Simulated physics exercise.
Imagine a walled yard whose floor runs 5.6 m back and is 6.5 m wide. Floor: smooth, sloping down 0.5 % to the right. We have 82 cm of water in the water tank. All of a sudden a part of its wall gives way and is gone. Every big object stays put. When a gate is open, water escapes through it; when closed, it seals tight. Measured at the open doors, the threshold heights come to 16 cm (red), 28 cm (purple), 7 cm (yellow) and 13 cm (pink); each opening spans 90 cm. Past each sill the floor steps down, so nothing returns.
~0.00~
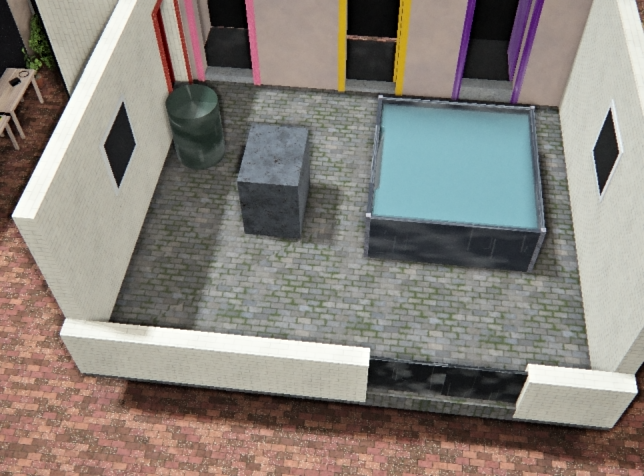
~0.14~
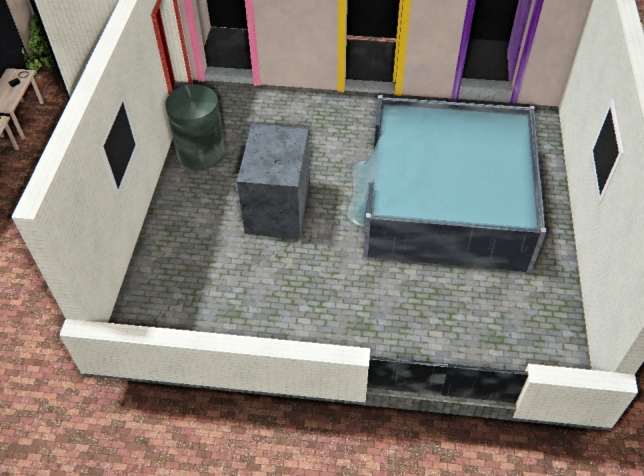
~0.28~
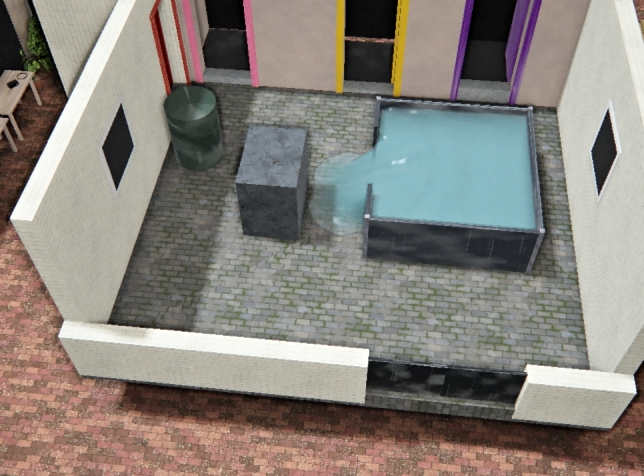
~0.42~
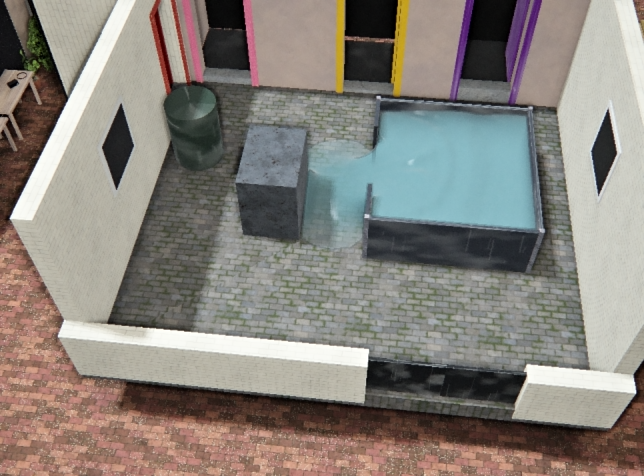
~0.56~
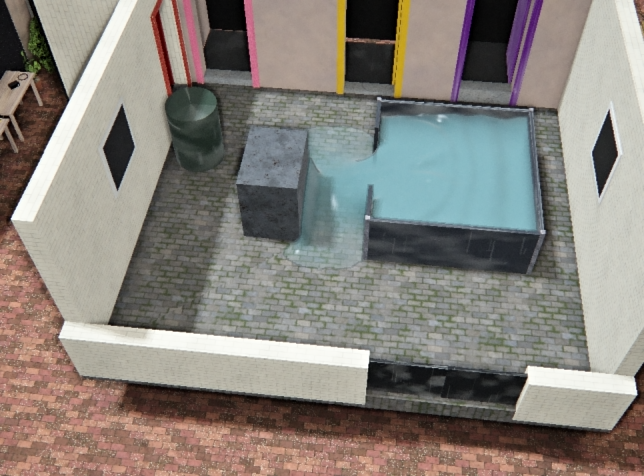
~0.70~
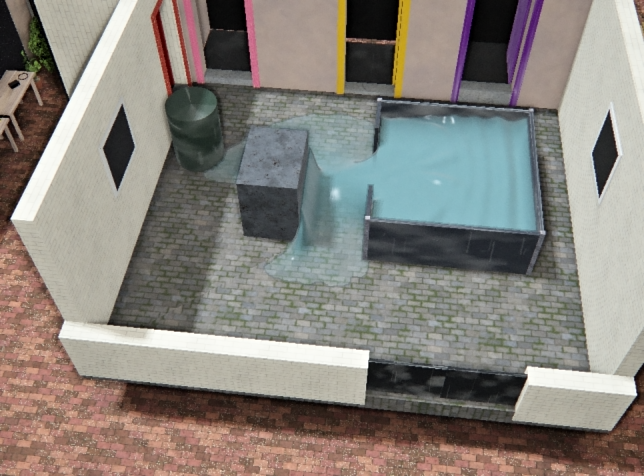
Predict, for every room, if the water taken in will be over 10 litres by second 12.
Prediction: For the red door, over 10 litres; for the purple door, not over 10 litres; for the yellow door, over 10 litres; for the pink door, over 10 litres.
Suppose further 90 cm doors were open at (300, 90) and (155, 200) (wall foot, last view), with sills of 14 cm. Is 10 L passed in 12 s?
Well, the first is beyond the mark and the second is shy of the mark.
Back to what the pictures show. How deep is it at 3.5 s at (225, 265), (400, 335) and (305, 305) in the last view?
Reading - approx. 1 / 4 / 4 cm.
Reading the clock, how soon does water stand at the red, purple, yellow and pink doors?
Times: Red 1.2 seconds, purple 3.4 seconds, yellow 1.2 seconds, pink 1.3 seconds.
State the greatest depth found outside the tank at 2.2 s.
I'd put it at close to 52 cm.
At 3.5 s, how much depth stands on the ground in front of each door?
Depths in centimetres - red: 28, purple: 1, yellow: 8, pink: 26.
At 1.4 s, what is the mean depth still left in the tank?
I'd put the average depth near 58 cm.
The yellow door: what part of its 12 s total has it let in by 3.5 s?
Estimate: Around 5 per cent.
After 1.4 s water covers 40 % of the floor and is deepest (62 cm) near (314, 197); red door 21 cm at the sill, 0 L in, purple door not reached, yellow door 1 cm at the sill, 0 L in, pink door 4 cm at the sill, 0 L in.
After 2.2 s water covers 55 % of the floor and is deepest (52 cm) near (314, 197); red door 30 cm at the sill, 33 L in, purple door not reached, yellow door 4 cm at the sill, 0 L in, pink door 27 cm at the sill, 35 L in.
After 3.5 s water covers 75 % of the floor and is deepest (38 cm) near (314, 197); red door 28 cm at the sill, 133 L in, purple door 1 cm at the sill, 0 L in, yellow door 8 cm at the sill, 2 L in, pink door 26 cm at the sill, 151 L in.
After 7.0 s water covers 100 % of the floor and is deepest (24 cm) near (561, 138); red door 16 cm at the sill, 193 L in, purple door 12 cm at the sill, 0 L in, yellow door 9 cm at the sill, 12 L in, pink door 16 cm at the sill, 240 L in.
After 12.0 s water covers 100 % of the floor and is deepest (20 cm) near (549, 130); red door 10 cm at the sill, 194 L in, purple door 19 cm at the sill, 0 L in, yellow door 15 cm at the sill, 65 L in, pink door 11 cm at the sill, 247 L in.
